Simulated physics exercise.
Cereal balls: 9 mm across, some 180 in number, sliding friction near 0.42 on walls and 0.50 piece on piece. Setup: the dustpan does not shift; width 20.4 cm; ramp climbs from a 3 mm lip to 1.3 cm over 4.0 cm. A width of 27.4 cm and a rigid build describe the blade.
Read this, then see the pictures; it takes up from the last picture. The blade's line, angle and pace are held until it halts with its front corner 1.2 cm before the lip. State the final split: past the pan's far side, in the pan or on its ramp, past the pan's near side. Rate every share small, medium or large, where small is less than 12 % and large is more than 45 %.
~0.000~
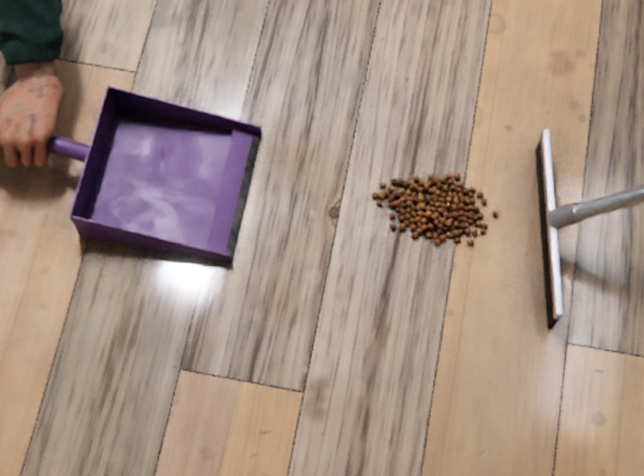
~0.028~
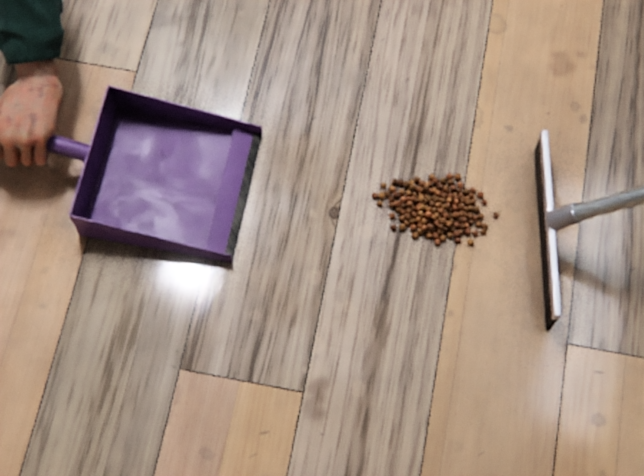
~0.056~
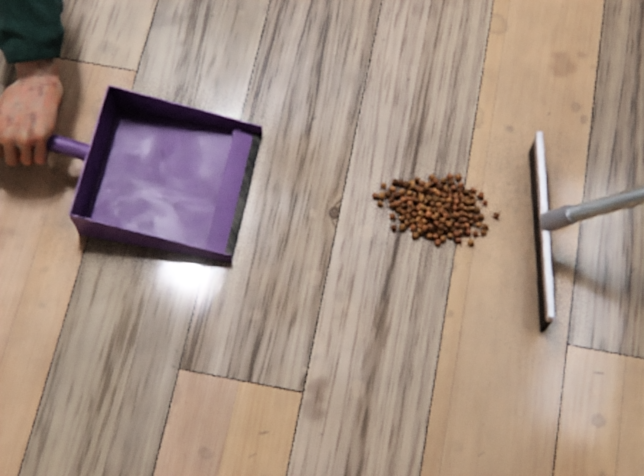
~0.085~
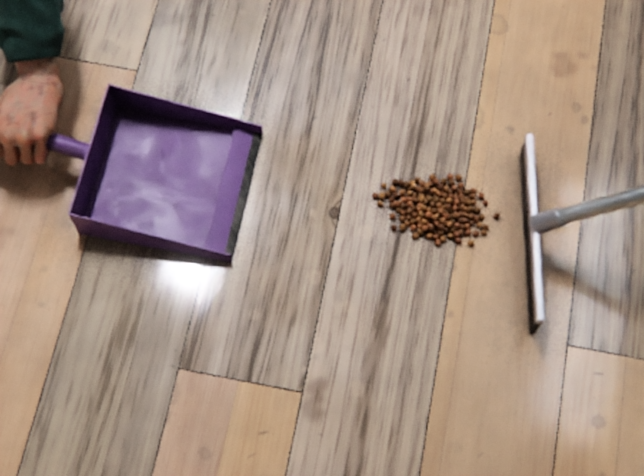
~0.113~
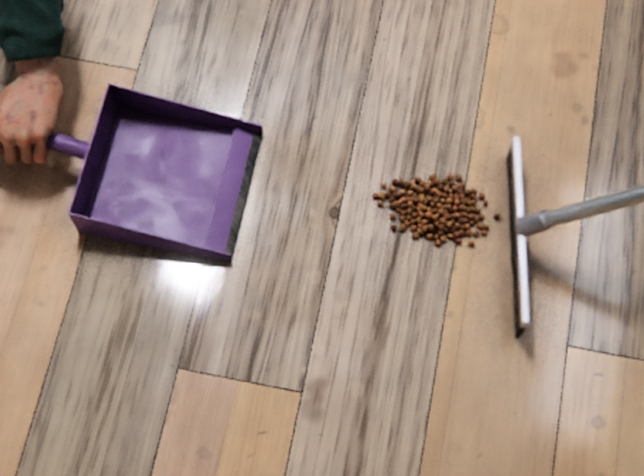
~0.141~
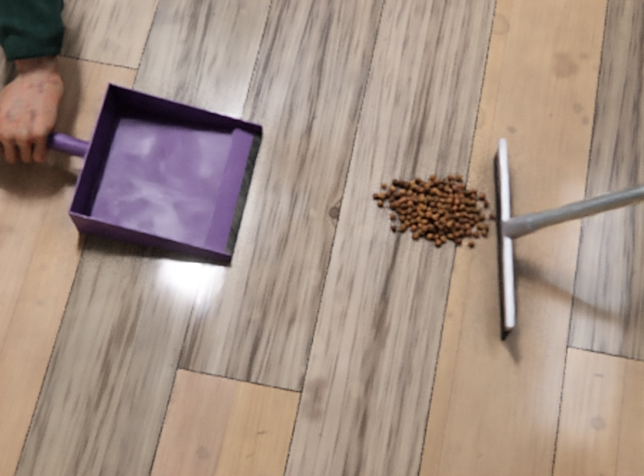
Ratings - far side: Small; pan: Medium; near side: Medium.
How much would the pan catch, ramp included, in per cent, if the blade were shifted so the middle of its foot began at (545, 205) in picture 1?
I'd estimate about 25 per cent.
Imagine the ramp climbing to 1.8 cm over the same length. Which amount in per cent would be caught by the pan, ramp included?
Then around 25 percent, ramp counted.
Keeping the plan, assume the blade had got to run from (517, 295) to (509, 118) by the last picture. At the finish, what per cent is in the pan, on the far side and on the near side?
Pan 0 % / far 30 % / near 0 %.
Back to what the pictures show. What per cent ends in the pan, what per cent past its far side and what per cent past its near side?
Far side - 5; pan - 30; near side - 25.
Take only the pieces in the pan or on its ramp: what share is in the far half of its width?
I'd put it near 0 per cent.
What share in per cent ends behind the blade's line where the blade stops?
Some 25 percent, give or take.
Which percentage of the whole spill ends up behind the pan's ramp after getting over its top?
About 5 %.
After 0.38 s, middle of the blade 20 cm from the lip; 0 % over the lip, far side 5 %, near side 0 %.
Then, at 0.54 s, middle of the blade 9 cm from the lip; 0 % over the lip, far side 5 %, near side 10 %.
After 0.82 s, middle of the blade 4 cm from the lip; 30 % over the lip, far side 5 %, near side 25 %.
At rest (1.2 s), far side 5 %, pan 30 %, near side 25 %, in front of the lip or behind the blade 40 %.
